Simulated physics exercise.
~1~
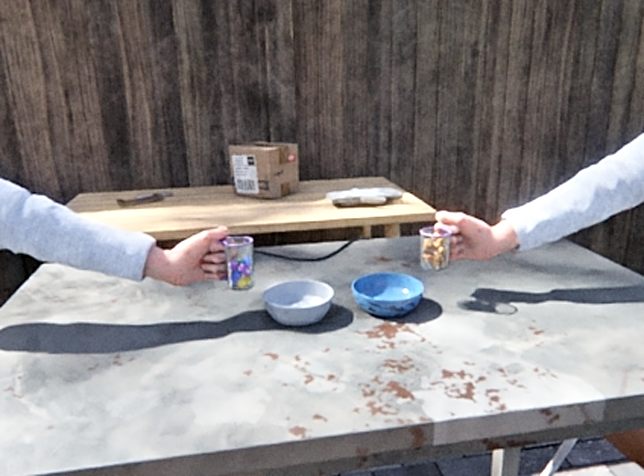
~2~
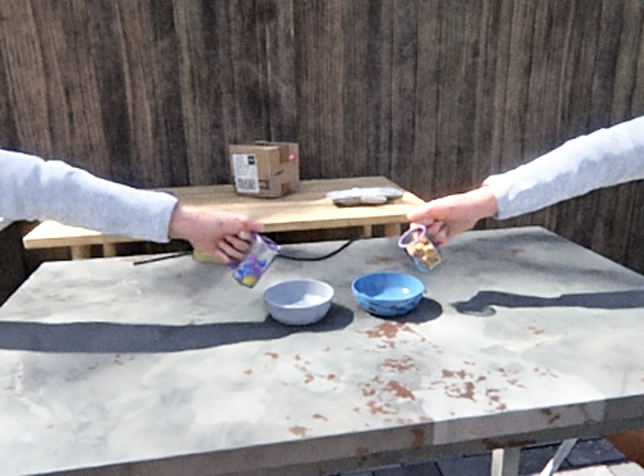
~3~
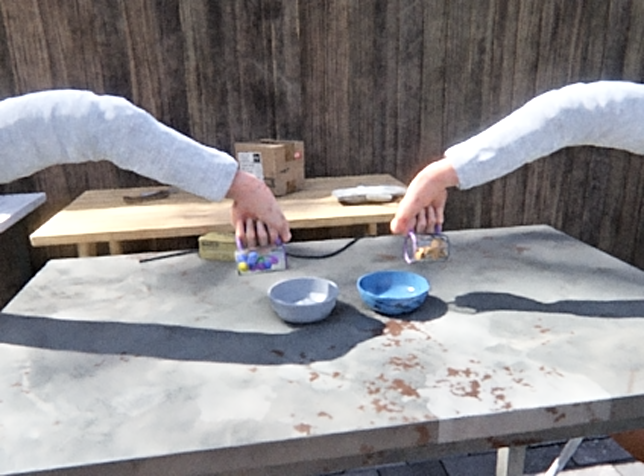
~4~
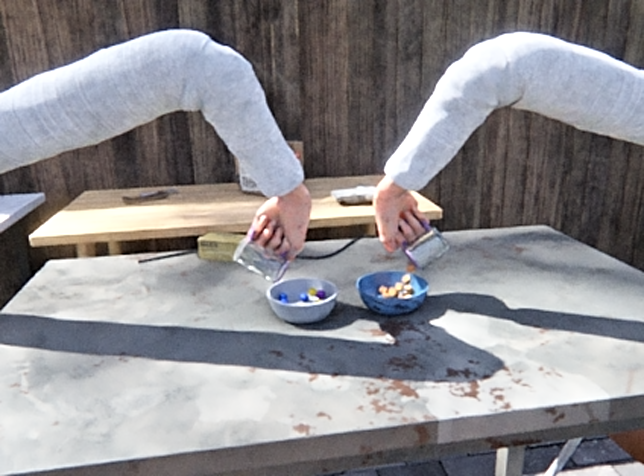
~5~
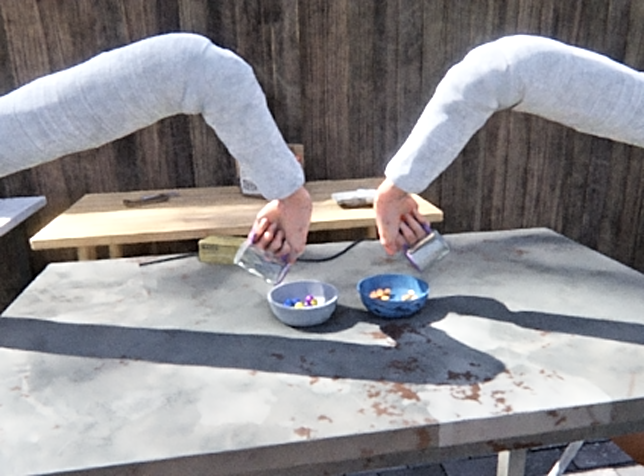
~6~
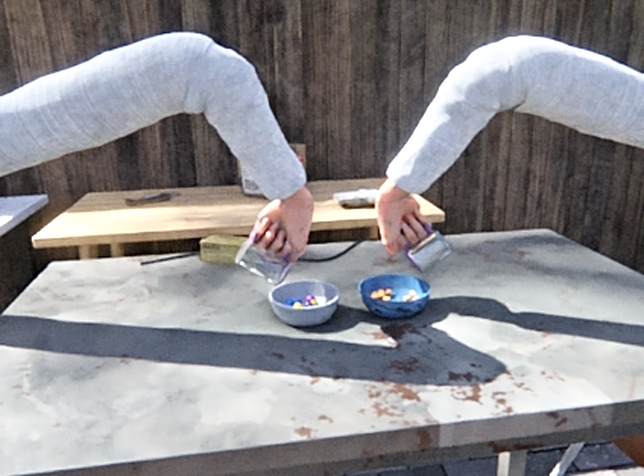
Two hands in light grey sleeves reach in from the left and right over a weathered grey outdoor table, seen from the front against a dark wooden fence. Each holds a clear cup, the left with colourful pieces and the right with tan ones, above a pale grey-blue bowl and a bright blue bowl. A cardboard box sits on a wooden bench behind. The hands tilt the cups inward, turn them onto their sides, then tip them upside down. The pieces drop into the bowls and settle there, with none spilled, while the emptied cups stay overturned above.
